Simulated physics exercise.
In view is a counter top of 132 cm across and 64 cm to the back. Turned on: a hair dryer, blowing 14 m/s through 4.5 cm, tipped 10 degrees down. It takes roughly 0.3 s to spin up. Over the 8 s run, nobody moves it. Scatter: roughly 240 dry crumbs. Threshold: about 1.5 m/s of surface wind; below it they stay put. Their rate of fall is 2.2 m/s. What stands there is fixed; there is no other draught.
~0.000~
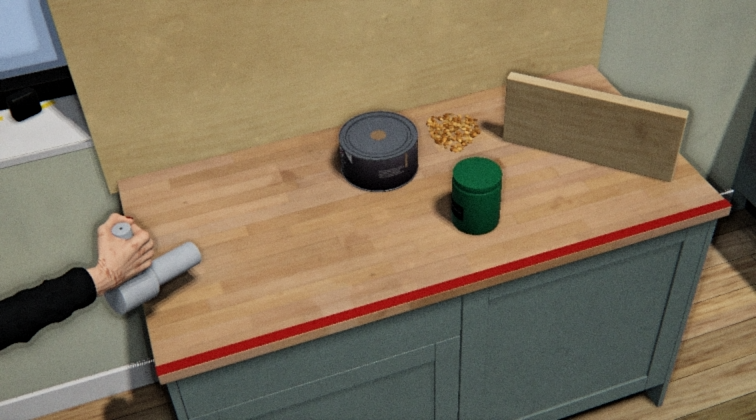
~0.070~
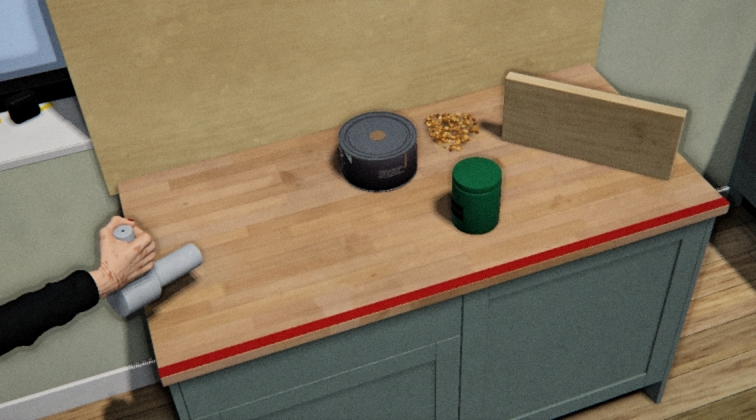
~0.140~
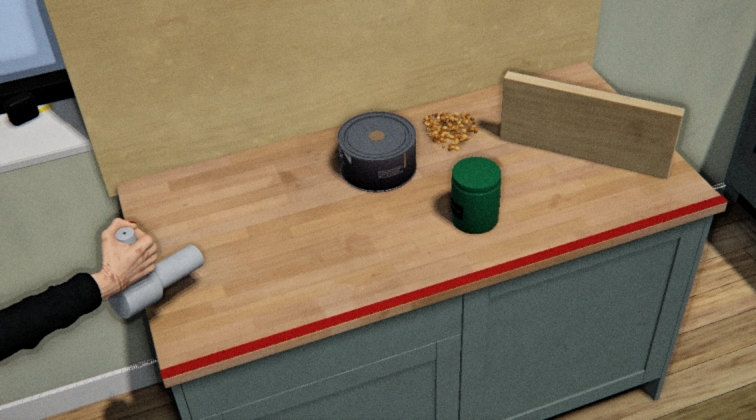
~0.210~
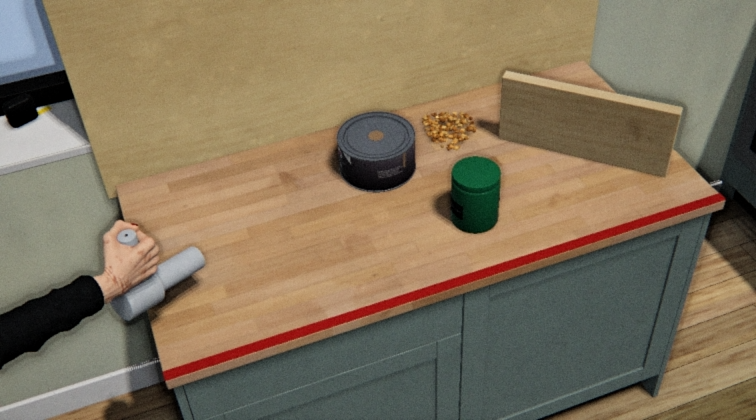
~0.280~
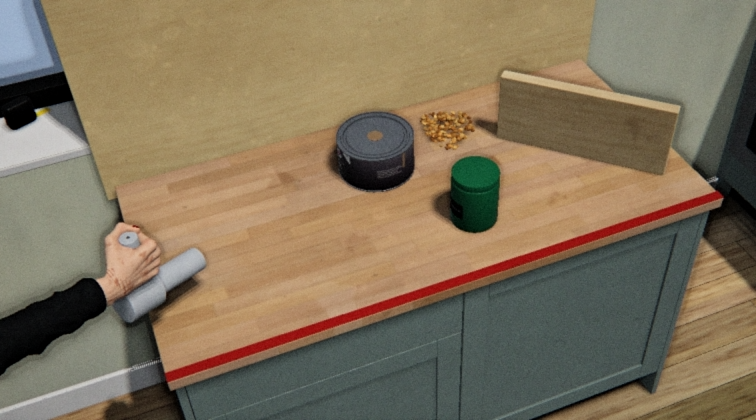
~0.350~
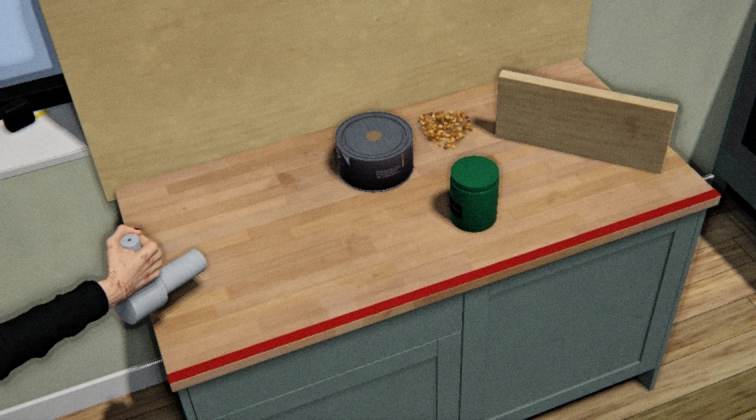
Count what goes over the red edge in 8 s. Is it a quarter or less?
Yes: The count there does not surpass a quarter.
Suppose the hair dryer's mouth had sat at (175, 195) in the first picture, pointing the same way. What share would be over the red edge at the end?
Around 0 per cent would end up there.
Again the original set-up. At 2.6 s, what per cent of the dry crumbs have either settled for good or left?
It comes out at some 30 %.
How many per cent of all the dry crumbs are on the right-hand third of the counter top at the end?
Share at the end: Close to 15 %.
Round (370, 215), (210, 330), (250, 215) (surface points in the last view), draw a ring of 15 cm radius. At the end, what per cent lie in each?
0 %, 0 %, 0 %.
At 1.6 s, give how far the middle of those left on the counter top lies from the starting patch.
Measured offset: Approx. 0 cm.
After 1.6 s, 0 % are over the red edge; the middle of those still in play is near (445, 128); 31 % have settled or left.
After 2.6 s, 0 % are over the red edge; the middle of those still in play is near (445, 128); 32 % have settled or left.
After 4.4 s, 0 % are over the red edge; the middle of those still in play is near (445, 128); 37 % have settled or left.
After 8.0 s, at the end, 0 % are over the red edge; the middle of those still in play is near (445, 128).
